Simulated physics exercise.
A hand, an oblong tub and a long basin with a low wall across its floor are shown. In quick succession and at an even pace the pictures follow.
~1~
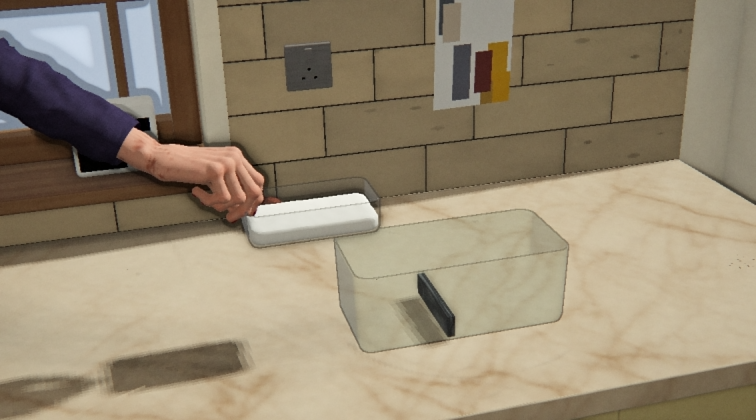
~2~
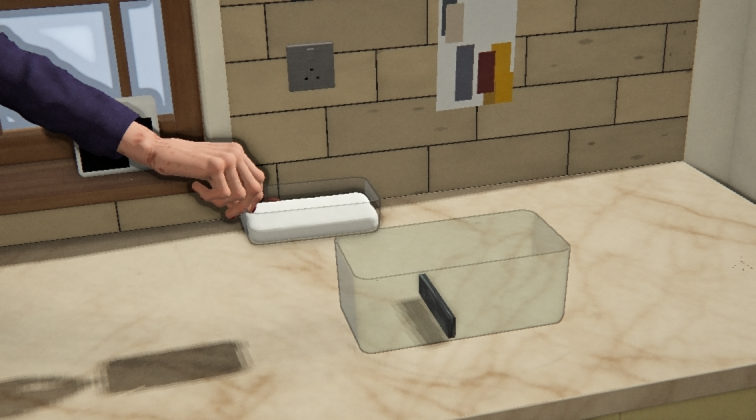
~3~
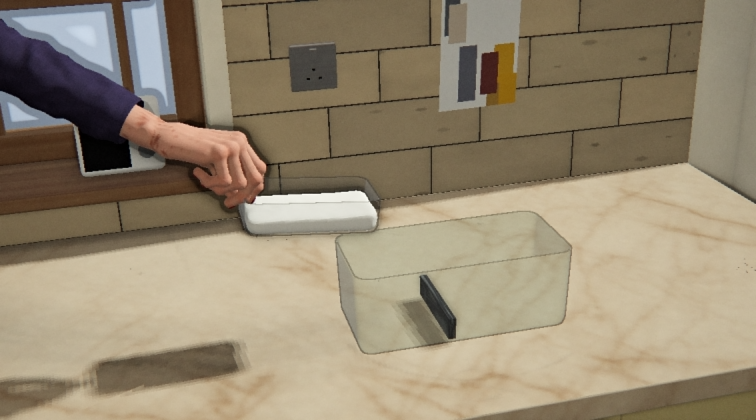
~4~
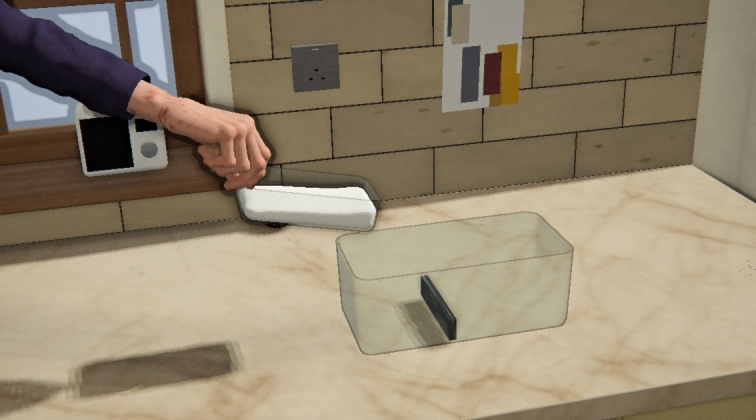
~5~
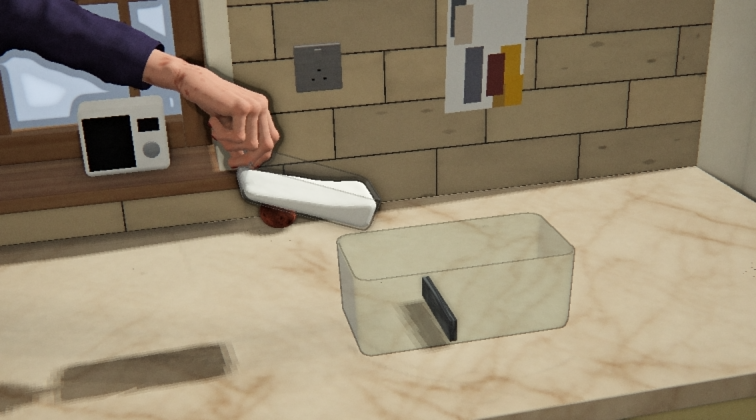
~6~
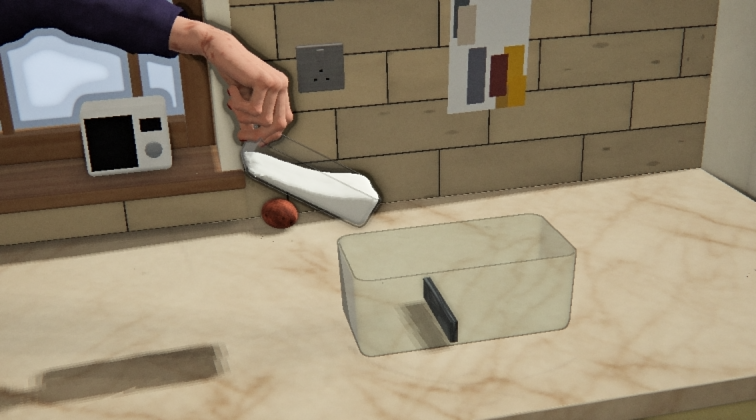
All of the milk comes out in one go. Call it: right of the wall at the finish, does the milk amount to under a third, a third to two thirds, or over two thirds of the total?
Over two thirds of the total.
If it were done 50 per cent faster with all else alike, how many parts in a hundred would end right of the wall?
Roughly 60 percent.
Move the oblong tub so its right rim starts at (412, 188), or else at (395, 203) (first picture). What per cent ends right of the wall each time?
It comes to 85 % the first time and 80 % the second.
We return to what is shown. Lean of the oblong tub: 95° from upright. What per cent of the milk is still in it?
Around 5 in a hundred has not poured out yet.
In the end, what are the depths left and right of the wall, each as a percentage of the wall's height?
The left reaches some 10 %, the right about 30 %.
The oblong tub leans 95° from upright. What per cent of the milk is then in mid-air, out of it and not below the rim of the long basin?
Something like 60 per cent of it.
A moment on, the oblong tub is tipped on its side and 6 per cent is still to pour, 10 is left of the wall and 23 right of it.
Next, the oblong tub is tipped right over and 0 per cent is still to pour, 13 is left of the wall and 81 right of it.
Then the oblong tub is tipped right over and 0 per cent is still to pour, 19 is left of the wall and 79 right of it.
Later the oblong tub is tipped right over and 0 per cent is still to pour, 19 is left of the wall and 79 right of it.
In the end 19 per cent lies left of the wall, 79 right of it and 3 outside.
